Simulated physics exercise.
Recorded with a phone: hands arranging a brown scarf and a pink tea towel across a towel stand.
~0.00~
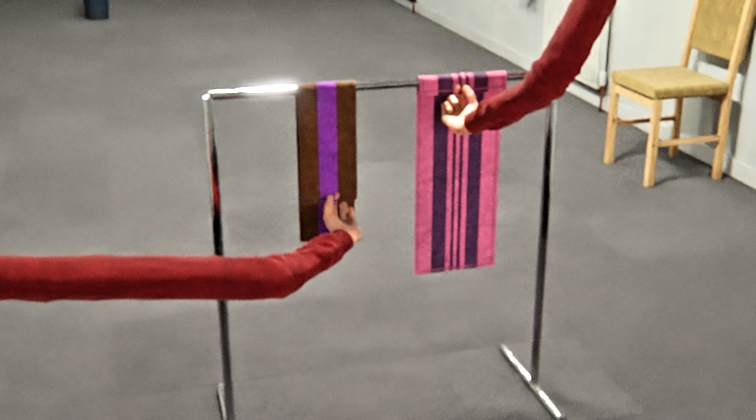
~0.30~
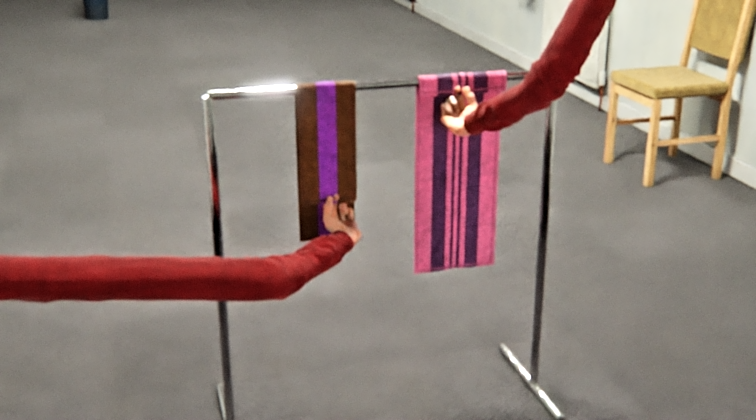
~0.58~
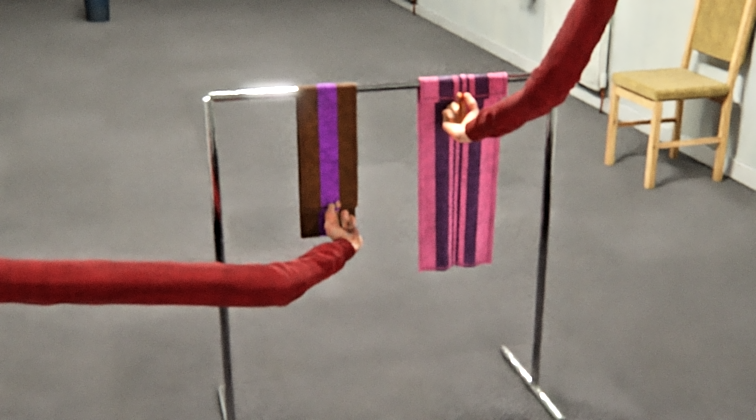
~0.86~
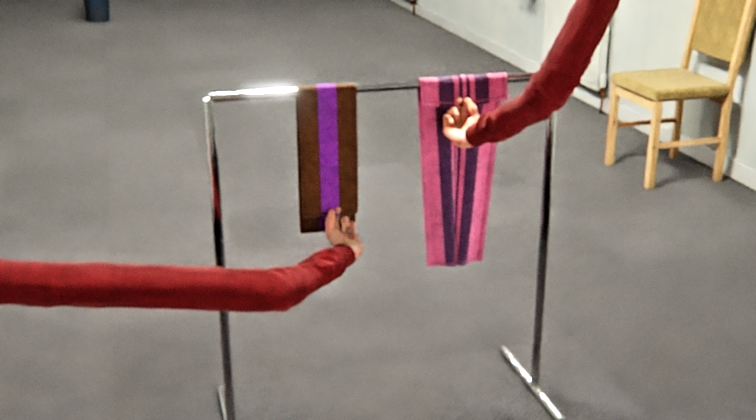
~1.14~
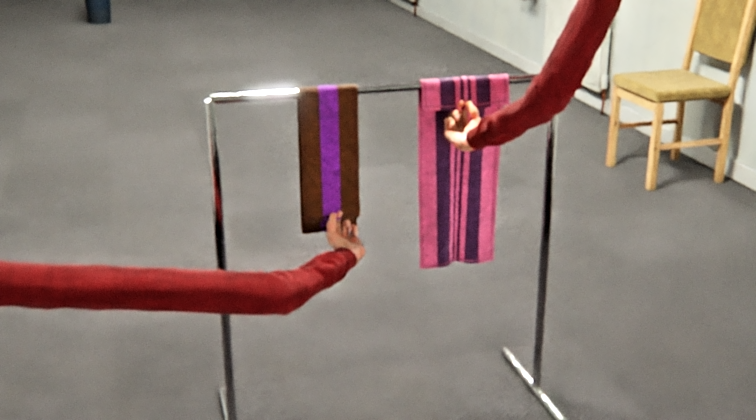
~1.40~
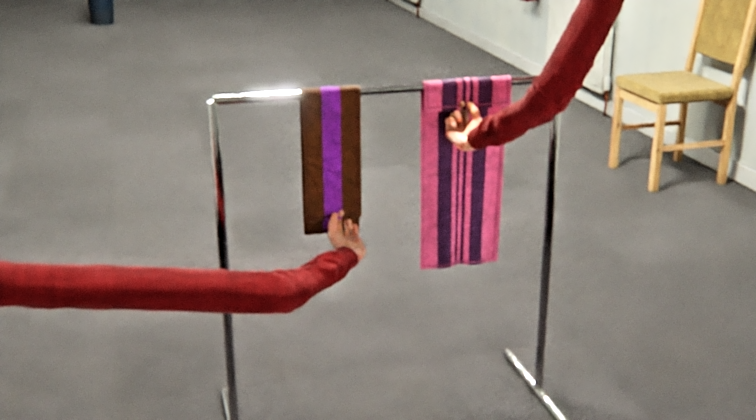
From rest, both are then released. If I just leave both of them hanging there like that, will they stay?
At the end, the brown scarf stays put. The pink tea towel falls off.
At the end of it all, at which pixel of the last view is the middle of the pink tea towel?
It finishes at around (454, 402) in the last view.
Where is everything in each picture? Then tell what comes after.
In the first frame, scarf front hem (343, 196), back hem (341, 233); tea towel front hem (435, 90), back hem (428, 269).
In the second frame, scarf front hem (343, 197); tea towel front hem (434, 91).
In the third frame, scarf front hem (344, 204); tea towel front hem (436, 97).
In the fourth frame, scarf front hem (345, 210); tea towel front hem (436, 101).
In the fifth frame, scarf front hem (346, 214); tea towel front hem (437, 106).
In the sixth frame, scarf front hem (347, 213), back hem (346, 226), front almost as long as the back; tea towel front hem (439, 106), back hem (434, 264), front far shorter than the back.
By 1.94 s, scarf unmoved; tea towel clear of the rail and dropping near (454, 367).
By 2.40 s, scarf unmoved; tea towel in a heap on the floor near (454, 402).
When it is over, scarf unmoved; tea towel in a heap on the floor near (454, 402). The brown scarf hangs there and the pink tea towel is pulled off by its long side.
